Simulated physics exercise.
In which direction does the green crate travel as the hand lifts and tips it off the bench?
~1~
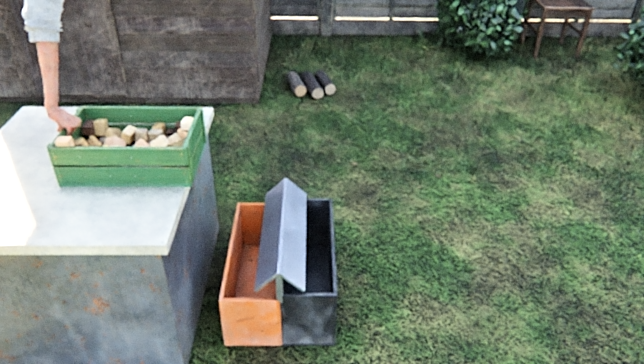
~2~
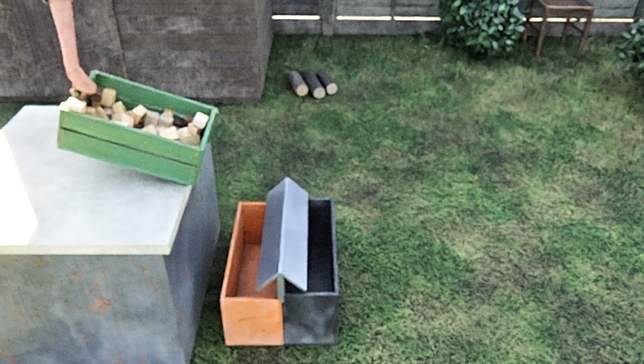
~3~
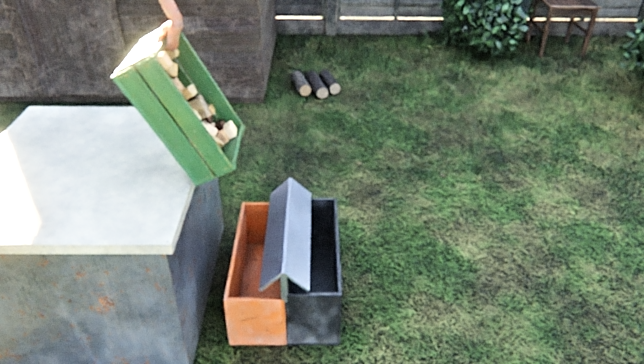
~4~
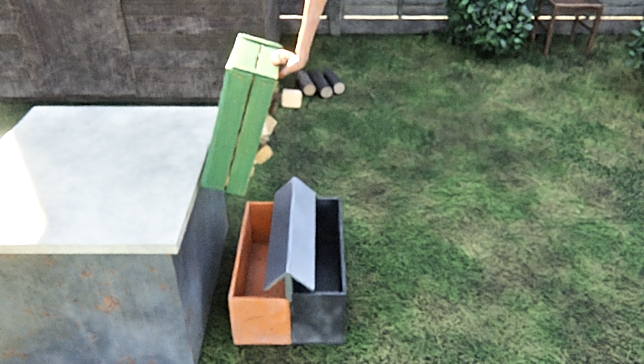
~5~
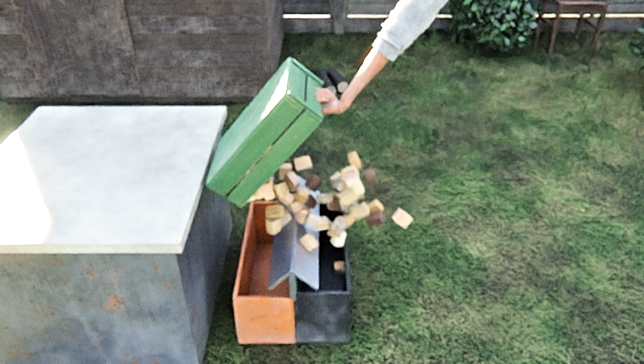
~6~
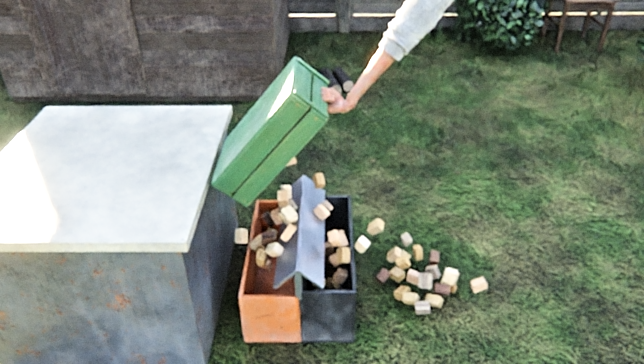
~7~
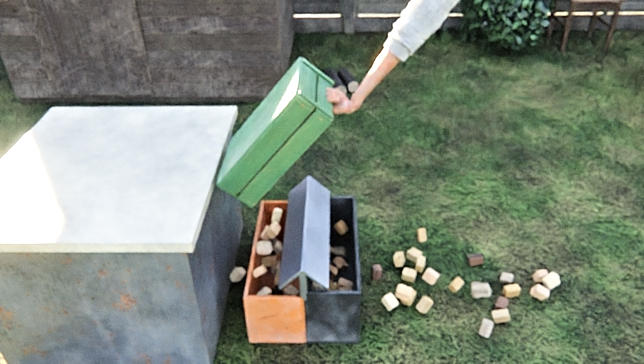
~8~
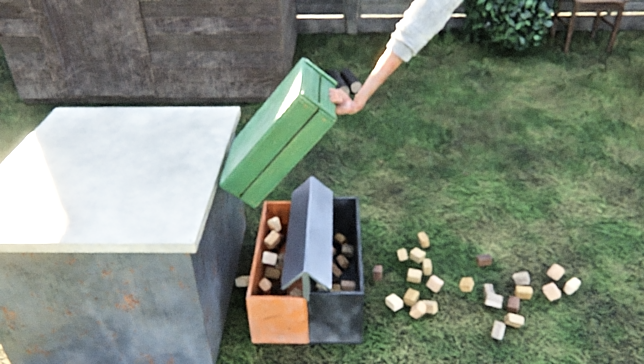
The green crate moves to the right, ending up tilted over the edge of the bench above the two boxes.
